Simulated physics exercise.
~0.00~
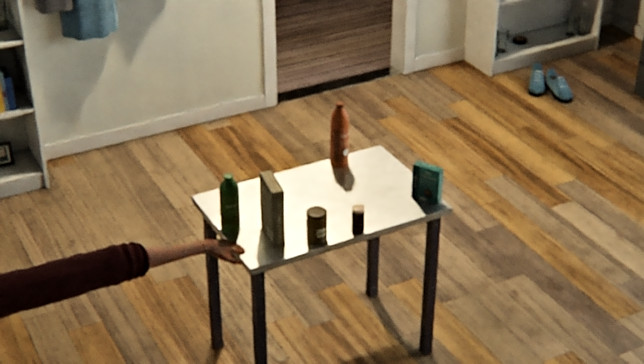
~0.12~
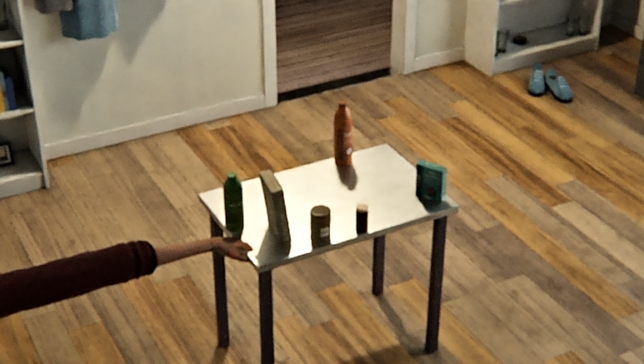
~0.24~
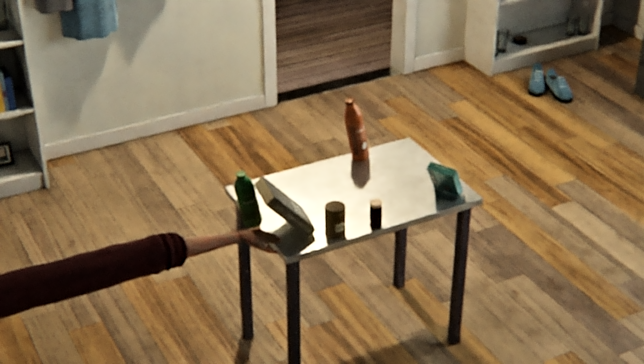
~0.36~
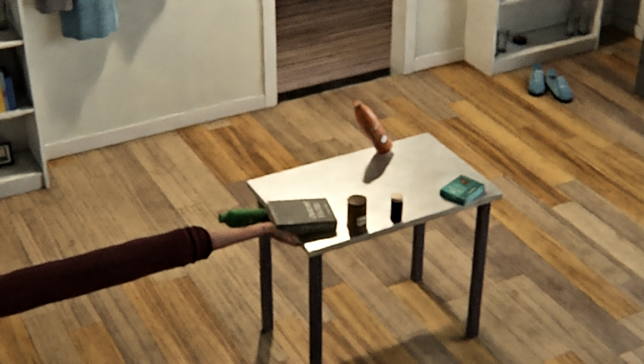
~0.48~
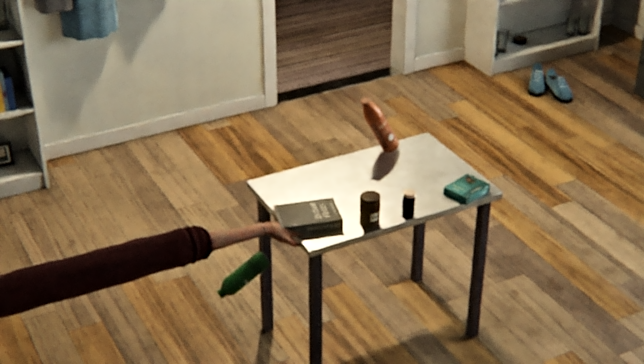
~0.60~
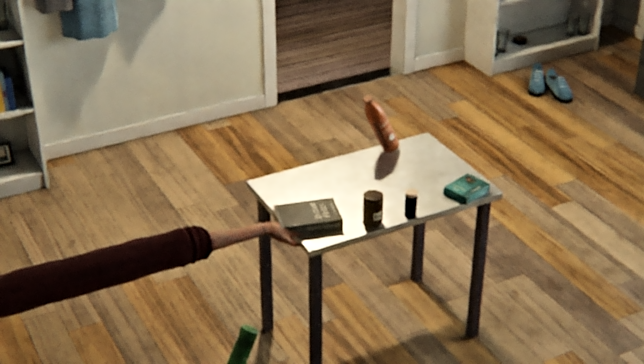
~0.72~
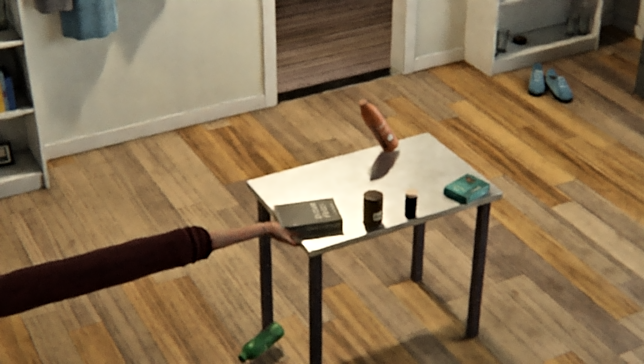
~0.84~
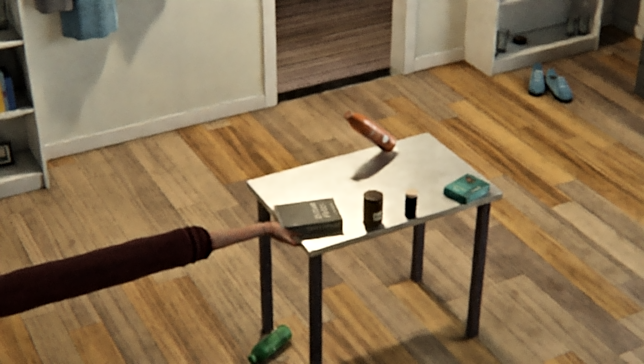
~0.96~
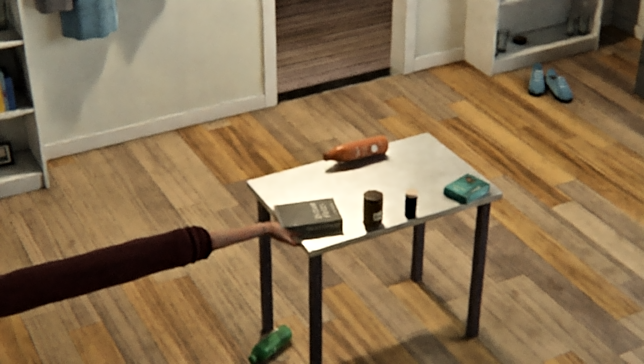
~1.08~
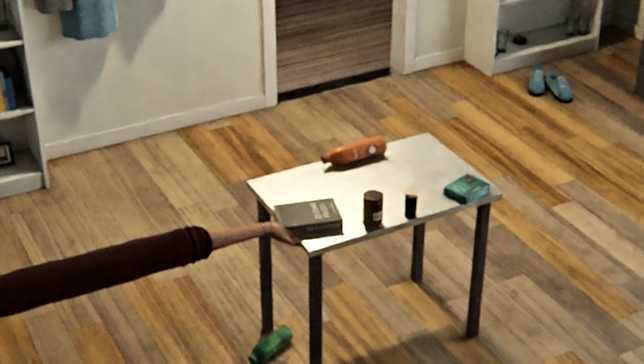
In a room with a wooden floor, a hand shoved a light table to the right, toppling the grey book and turquoise packet and sending the green bottle to the floor, before the orange bottle tipped over too, leaving two small containers upright.
